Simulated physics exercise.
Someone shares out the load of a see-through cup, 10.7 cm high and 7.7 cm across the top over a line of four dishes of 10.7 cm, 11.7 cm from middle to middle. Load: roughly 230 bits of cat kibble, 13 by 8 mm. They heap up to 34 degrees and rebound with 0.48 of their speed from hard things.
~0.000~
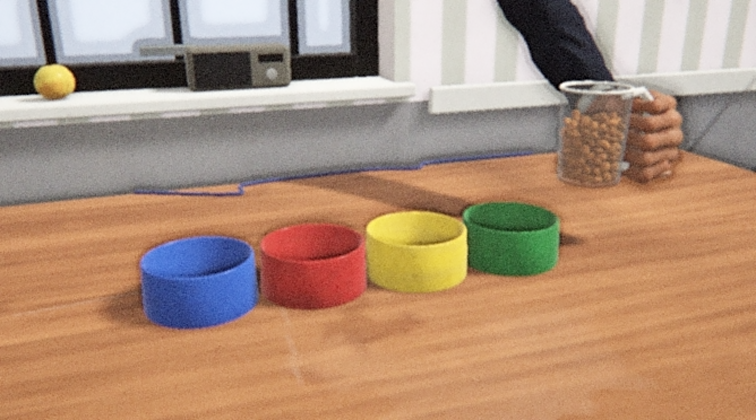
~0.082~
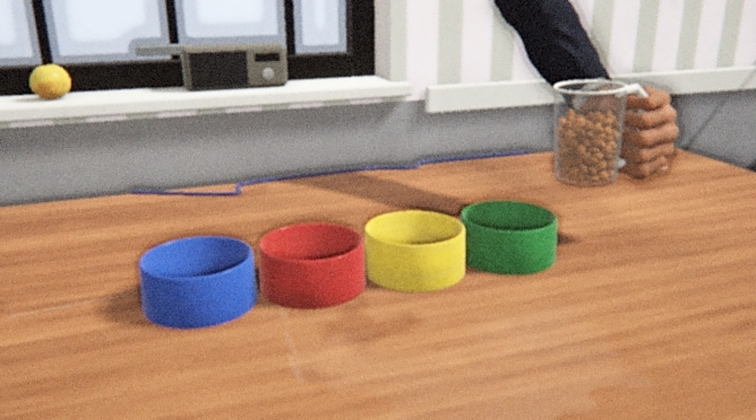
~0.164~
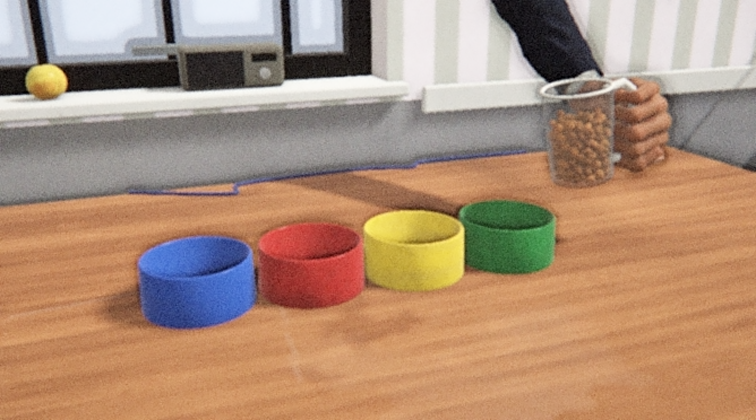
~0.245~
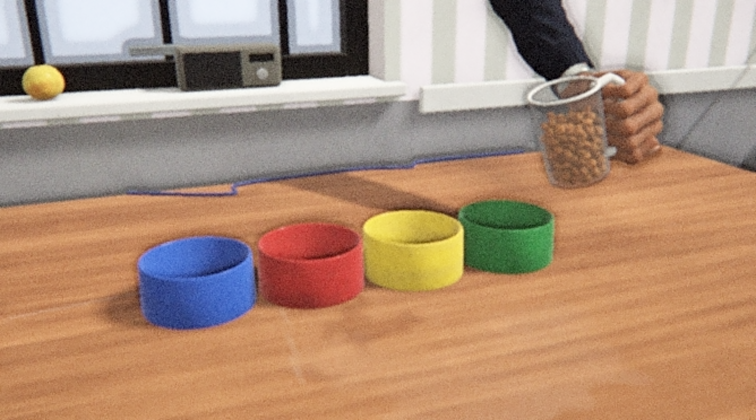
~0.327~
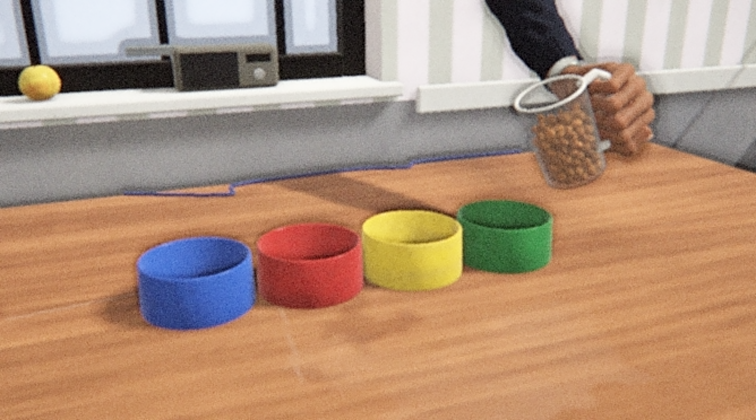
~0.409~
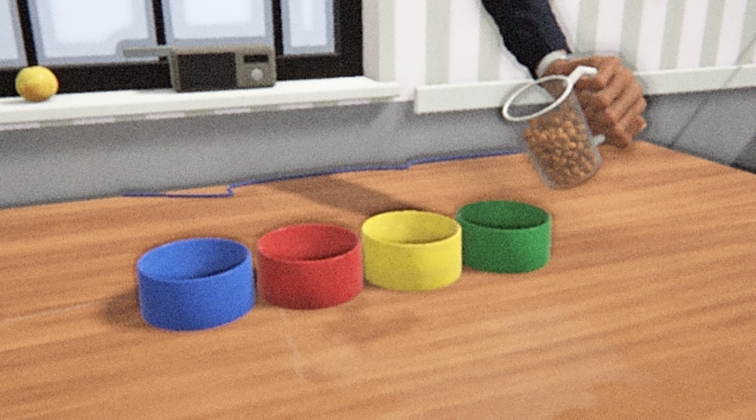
A dark-sleeved arm reaches in at the upper right of a wooden table, seen from slightly above, its hand gripping a see-through cup of brown kibble. Blue, red, yellow and green dishes stand in a row from left to right, with a yellow fruit and a grey device on the windowsill behind. The hand moves the cup slightly left while steadily tilting it leftward, as the view shifts very slightly.
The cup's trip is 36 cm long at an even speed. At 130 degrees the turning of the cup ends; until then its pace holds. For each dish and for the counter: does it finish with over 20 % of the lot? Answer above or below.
Red: Below, blue: Below, green: Below, yellow: Above, counter: Below.
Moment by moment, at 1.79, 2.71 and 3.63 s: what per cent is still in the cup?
About 0, 0, 0.
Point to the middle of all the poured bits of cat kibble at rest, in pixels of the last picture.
Around (406, 251).
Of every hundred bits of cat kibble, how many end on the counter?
Some 0 per cent.
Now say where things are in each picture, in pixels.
The first picture shows cup at (592, 134), tilt 0 degrees, lip at (567, 90), moved 0.0 cm; middle of the pieces at (591, 144); green dish at (511, 217); yellow dish at (416, 229); red dish at (313, 242); blue dish at (198, 257).
The second picture shows cup at (588, 133), tilt 3 degrees, lip at (561, 91), moved 0.3 cm; middle of the pieces at (587, 143).
The third picture shows cup at (579, 133), tilt 10 degrees, lip at (547, 96), moved 1.1 cm; middle of the pieces at (580, 143).
The fourth picture shows cup at (571, 134), tilt 17 degrees, lip at (534, 103), moved 2.0 cm; middle of the pieces at (573, 143).
The fifth picture shows cup at (563, 134), tilt 25 degrees, lip at (522, 110), moved 2.9 cm; middle of the pieces at (566, 144).
The sixth picture shows cup at (555, 135), tilt 33 degrees, lip at (510, 119), moved 3.8 cm; middle of the pieces at (559, 144); green dish at (503, 215); yellow dish at (411, 228); red dish at (309, 243); blue dish at (195, 259). Its pace works out near 95 degrees a second; the hand travels 11 cm a second.
After 1.79 s, tilt 130 degrees; cup holds 0 %, yellow 100 %.
After 2.71 s, tilt 130 degrees; cup holds 0 %, yellow 100 %.
Then, at 3.63 s, tilt 130 degrees; cup holds 0 %, yellow 100 %.
At rest (3.9 s), red 0 %, blue 0 %, green 0 %, yellow 100 %, counter 0 %.
